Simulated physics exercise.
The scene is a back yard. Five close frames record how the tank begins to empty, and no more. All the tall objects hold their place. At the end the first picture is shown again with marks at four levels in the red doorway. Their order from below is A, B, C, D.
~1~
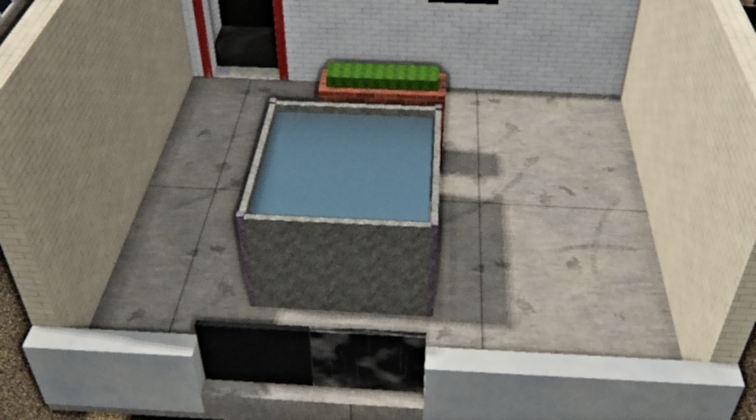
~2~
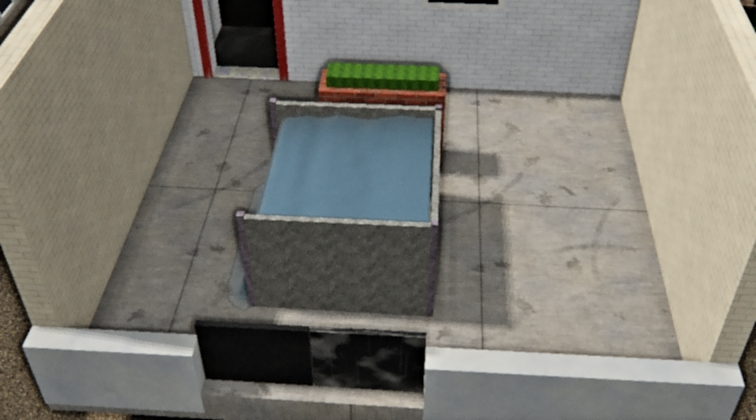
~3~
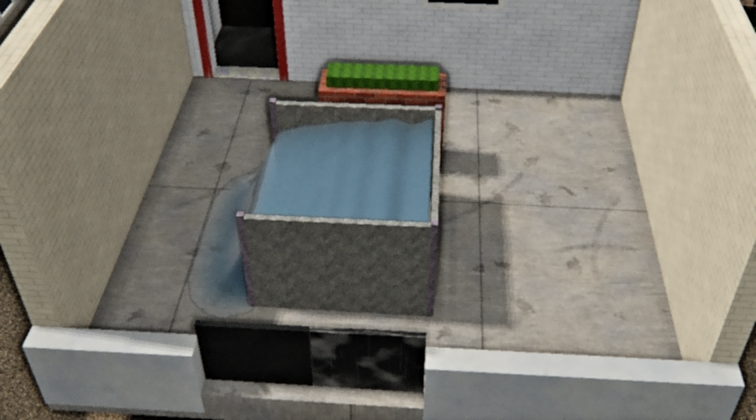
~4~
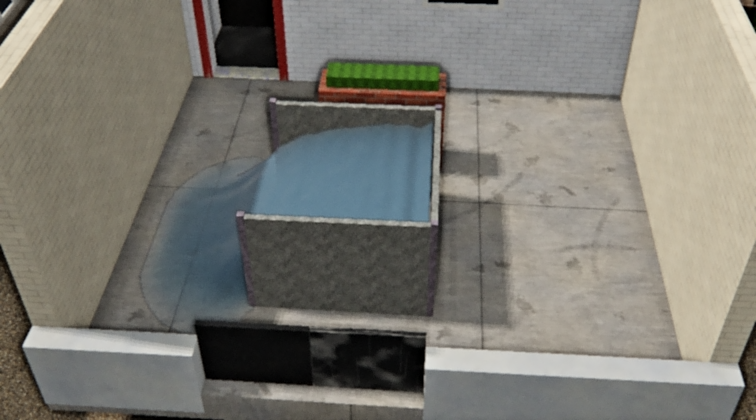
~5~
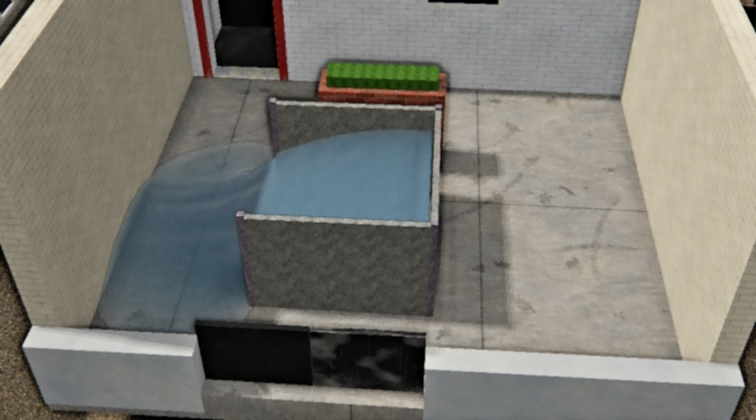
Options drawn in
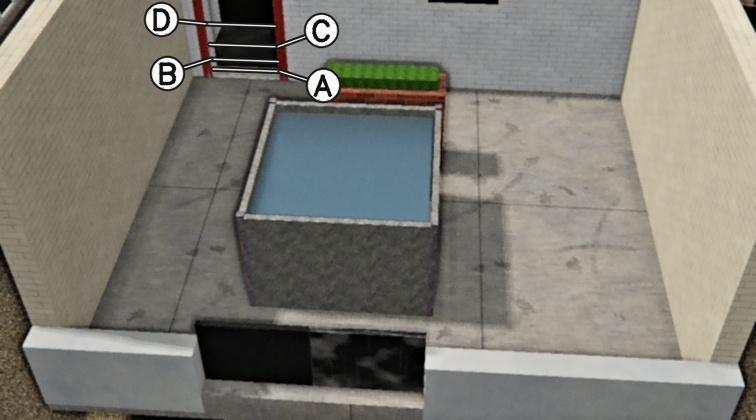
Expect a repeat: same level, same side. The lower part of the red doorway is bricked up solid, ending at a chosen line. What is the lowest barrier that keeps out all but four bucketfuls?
Choose C.
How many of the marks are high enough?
Two.
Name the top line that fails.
The answer is B.
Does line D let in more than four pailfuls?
No.
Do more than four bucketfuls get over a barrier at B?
Yes.
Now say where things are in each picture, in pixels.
Water in the tank at rest, its middle at (347, 165); foot of the red doorway at (247, 78); shut gate at (311, 337).
Water covers 2 % of the ground and shows as far out as (247, 251).
Water covers 6 % of the ground and shows as far out as (216, 295).
Water covers 11 % of the ground and shows as far out as (224, 166).
Water covers 18 % of the ground and shows as far out as (154, 172).
On the marked copy, A at (246, 70); B at (244, 60); C at (243, 45); D at (240, 25); from the bottom up A, B, C, D.
With A, dozens of bucketfuls pour in.
With B, about 12 bucketfuls get in.
With C, a bucket or two gets in.
With D, nothing gets over.
